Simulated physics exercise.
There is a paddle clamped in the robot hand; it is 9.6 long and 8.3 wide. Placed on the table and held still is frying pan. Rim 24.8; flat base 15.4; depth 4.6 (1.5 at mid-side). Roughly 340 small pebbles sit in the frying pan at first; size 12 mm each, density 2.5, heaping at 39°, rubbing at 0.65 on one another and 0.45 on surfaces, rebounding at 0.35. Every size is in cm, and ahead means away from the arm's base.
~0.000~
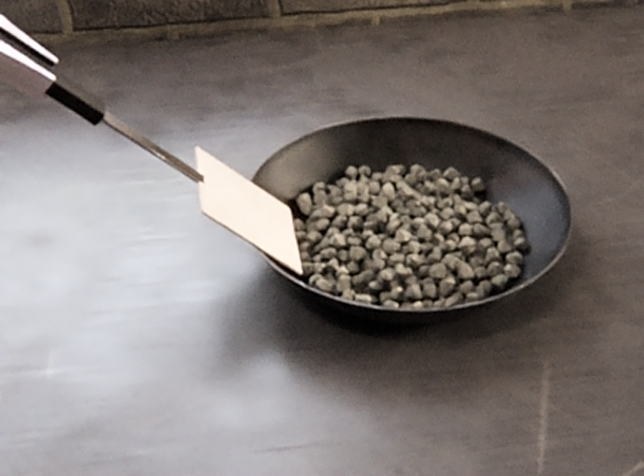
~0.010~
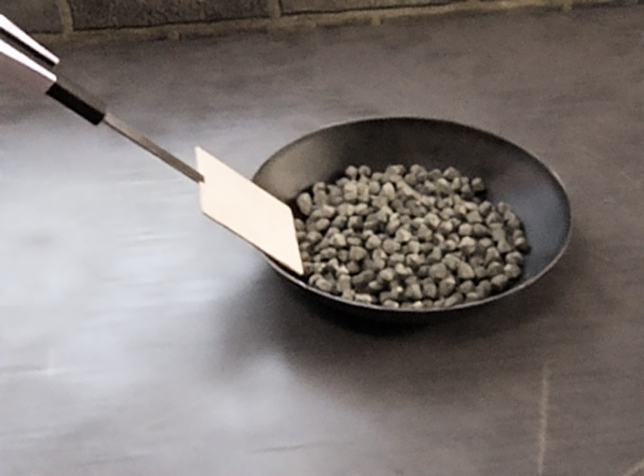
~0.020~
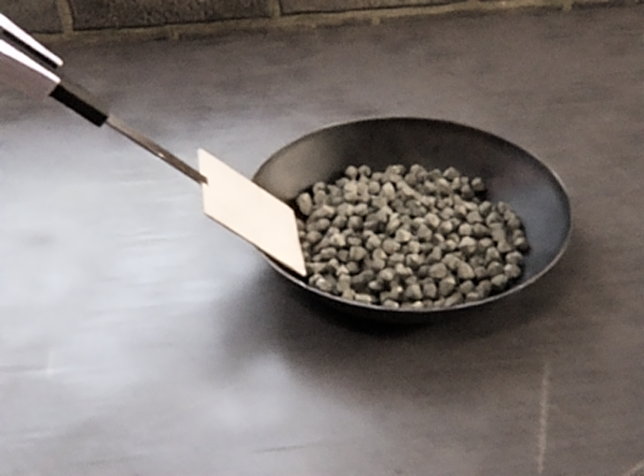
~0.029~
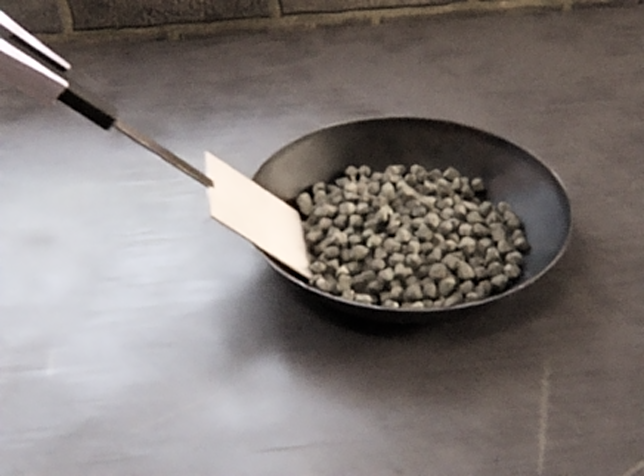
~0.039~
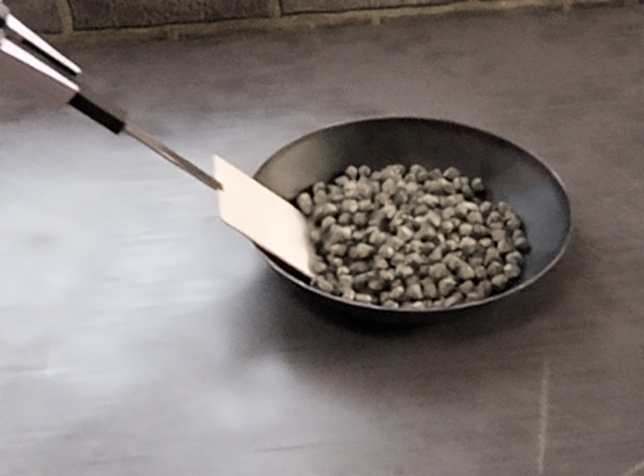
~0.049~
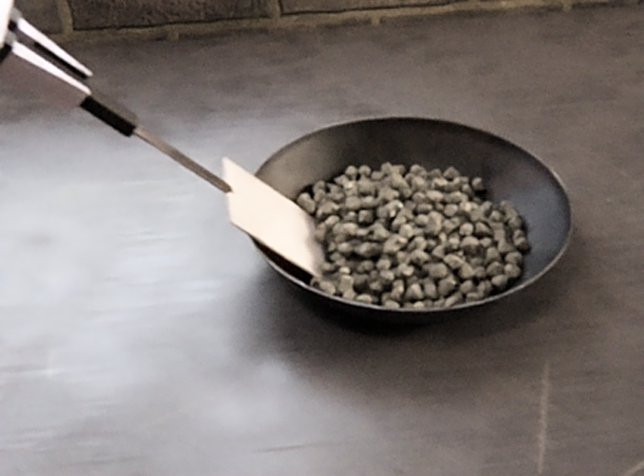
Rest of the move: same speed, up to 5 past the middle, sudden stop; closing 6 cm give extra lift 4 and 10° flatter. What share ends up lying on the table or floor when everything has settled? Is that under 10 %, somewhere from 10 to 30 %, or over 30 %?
It is under 10 %.
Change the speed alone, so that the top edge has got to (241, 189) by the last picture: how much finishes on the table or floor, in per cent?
My guess is around 15 percent.
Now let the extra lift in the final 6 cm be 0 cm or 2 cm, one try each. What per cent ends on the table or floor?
It works out to some 5 per cent for the first setting and some 5 per cent for the second.
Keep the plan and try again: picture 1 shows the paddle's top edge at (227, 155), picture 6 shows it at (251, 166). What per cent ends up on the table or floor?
Off the vessel, on the table or floor: Some 5 percent.
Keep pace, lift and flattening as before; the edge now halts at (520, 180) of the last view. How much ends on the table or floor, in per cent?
Estimate: Approx. 25 %.
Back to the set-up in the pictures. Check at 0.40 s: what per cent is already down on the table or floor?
That would be near 0 per cent, give or take.
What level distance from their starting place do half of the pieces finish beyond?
Some 4 centimetres.
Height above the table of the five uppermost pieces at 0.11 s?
Around 5 cm above the table.
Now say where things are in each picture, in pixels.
The first picture shows paddle top edge at (198, 178), sloping 44°; upper third of the load around (405, 228), from x 300 to 520, top at y 170; 338 in the frying pan.
The second picture shows paddle top edge at (199, 178), sloping 44°; upper third of the load around (405, 228), from x 300 to 520, top at y 170.
The third picture shows paddle top edge at (202, 180), sloping 44°; upper third of the load around (405, 228), from x 300 to 520, top at y 170.
The fourth picture shows paddle top edge at (208, 183), sloping 44°; upper third of the load around (402, 228), from x 305 to 520, top at y 170.
The fifth picture shows paddle top edge at (218, 186), sloping 44°; upper third of the load around (399, 225), from x 305 to 520, top at y 170.
The sixth picture shows paddle top edge at (227, 189), sloping 44°; upper third of the load around (400, 224), from x 305 to 520, top at y 170; 338 in the frying pan.
By 0.11 s, sloping 44°, highest piece 5 above the table; 338 in the frying pan.
By 0.17 s, sloping 40°, highest piece 6 above the table; 337 in the frying pan, 1 on the blade or in flight.
By 0.40 s, sloping 34°, highest piece 6 above the table; 331 in the frying pan, 7 on the table or floor.
By 1.45 s, sloping 34°, highest piece 6 above the table; 331 in the frying pan, 7 on the table or floor.
Final count, 331 in the frying pan, 7 on the table or floor. That is 2 % on the table or floor.
